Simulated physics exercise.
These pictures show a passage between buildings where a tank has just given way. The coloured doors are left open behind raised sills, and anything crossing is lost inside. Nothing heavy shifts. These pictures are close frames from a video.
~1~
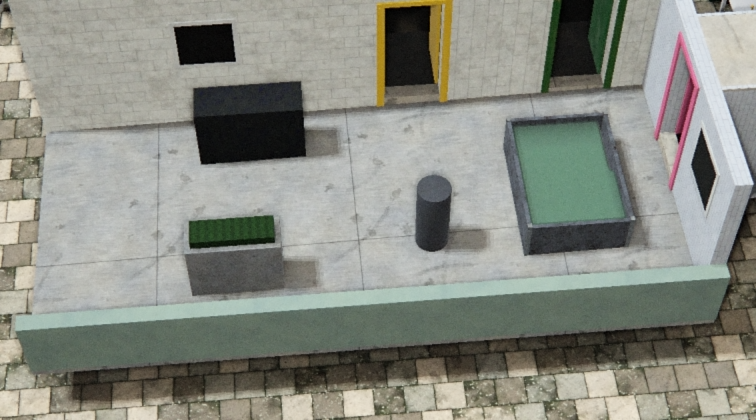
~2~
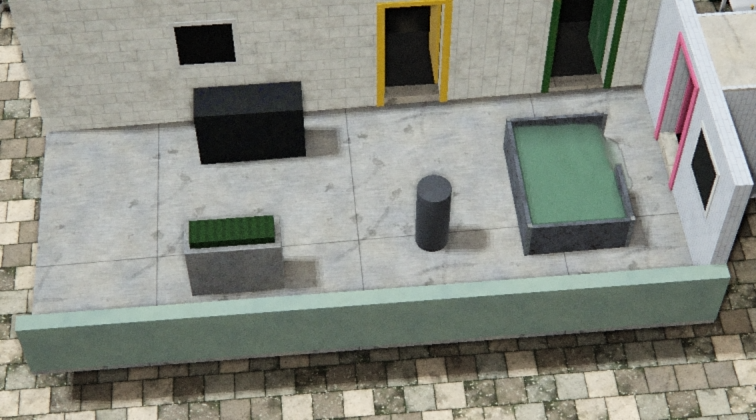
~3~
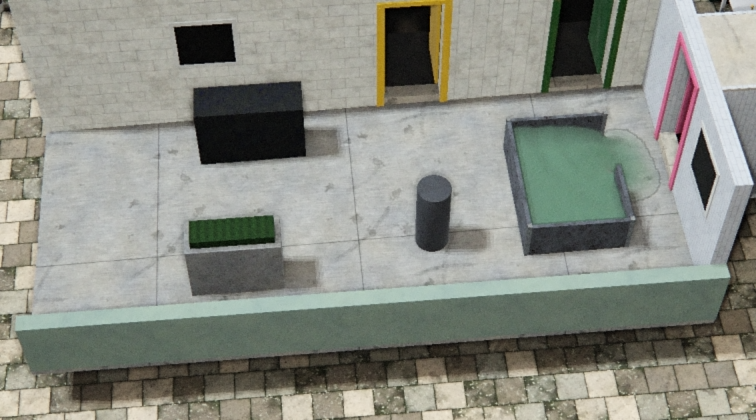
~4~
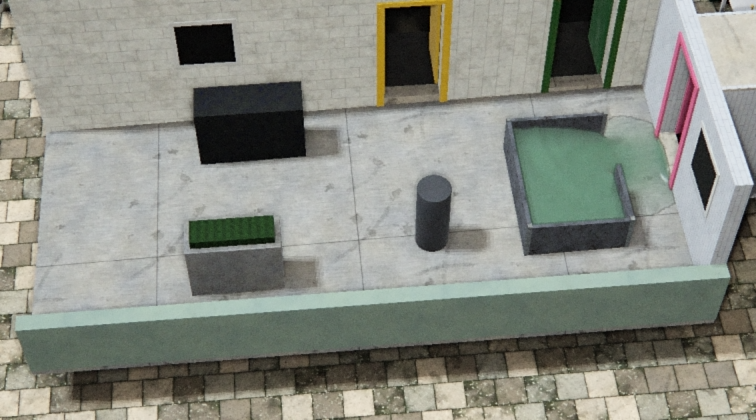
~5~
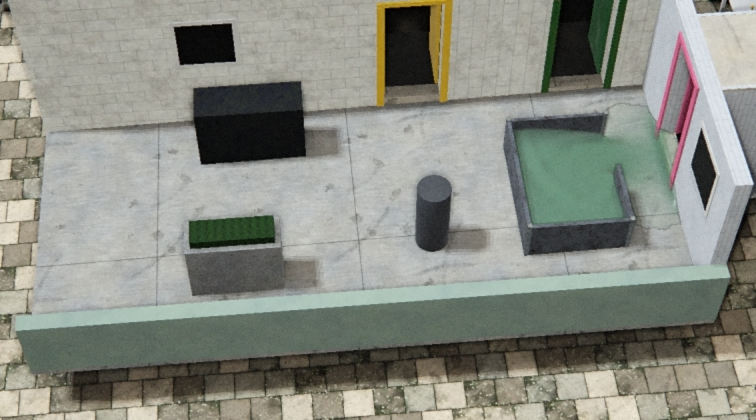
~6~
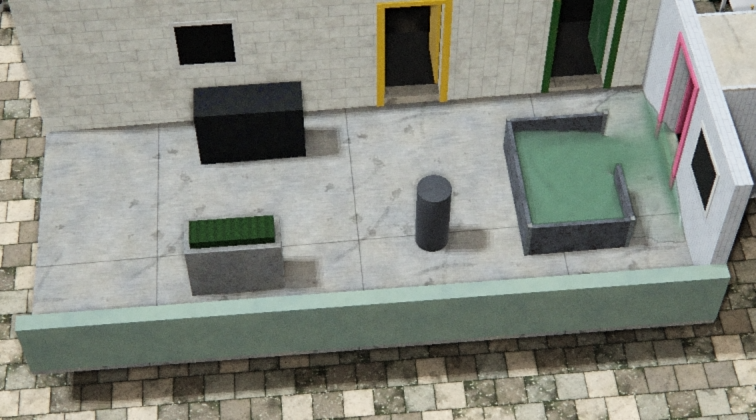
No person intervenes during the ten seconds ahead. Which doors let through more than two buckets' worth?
Result: The yellow door will not count as flooded; the green door will count as flooded; the pink door will count as flooded.
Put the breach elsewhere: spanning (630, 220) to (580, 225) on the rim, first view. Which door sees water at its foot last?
Answer: The yellow-painted one.
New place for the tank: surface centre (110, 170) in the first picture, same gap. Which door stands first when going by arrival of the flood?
Answer: The yellow one.
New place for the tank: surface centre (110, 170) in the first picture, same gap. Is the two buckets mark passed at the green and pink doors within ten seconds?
Green falls short; pink falls short.
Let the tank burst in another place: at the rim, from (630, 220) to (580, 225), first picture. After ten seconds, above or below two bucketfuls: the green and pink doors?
Green goes past it, pink falls short.
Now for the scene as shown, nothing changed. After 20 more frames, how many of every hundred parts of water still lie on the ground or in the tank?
Estimate: 88 per cent.
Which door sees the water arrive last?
Going by the pictures, I'd say the door marked yellow.
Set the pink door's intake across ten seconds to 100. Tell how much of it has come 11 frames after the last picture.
I make it 80 per cent.
A moment on, water covers 10 % of the floor; the yellow door not reached, the green door wet at the sill, nothing in, the pink door over two buckets in.
Next, water covers 20 % of the floor; the yellow door not reached, the green door under two buckets in, the pink door far over two buckets in.
Then, water covers 40 % of the floor; the yellow door wet at the sill, nothing in, the green door over two buckets in, the pink door far over two buckets in.
Later, water covers 70 % of the floor; the yellow door wet at the sill, nothing in, the green door over two buckets in, the pink door far over two buckets in.
In the end, water covers 85 % of the floor; the yellow door wet at the sill, nothing in, the green door over two buckets in, the pink door far over two buckets in.
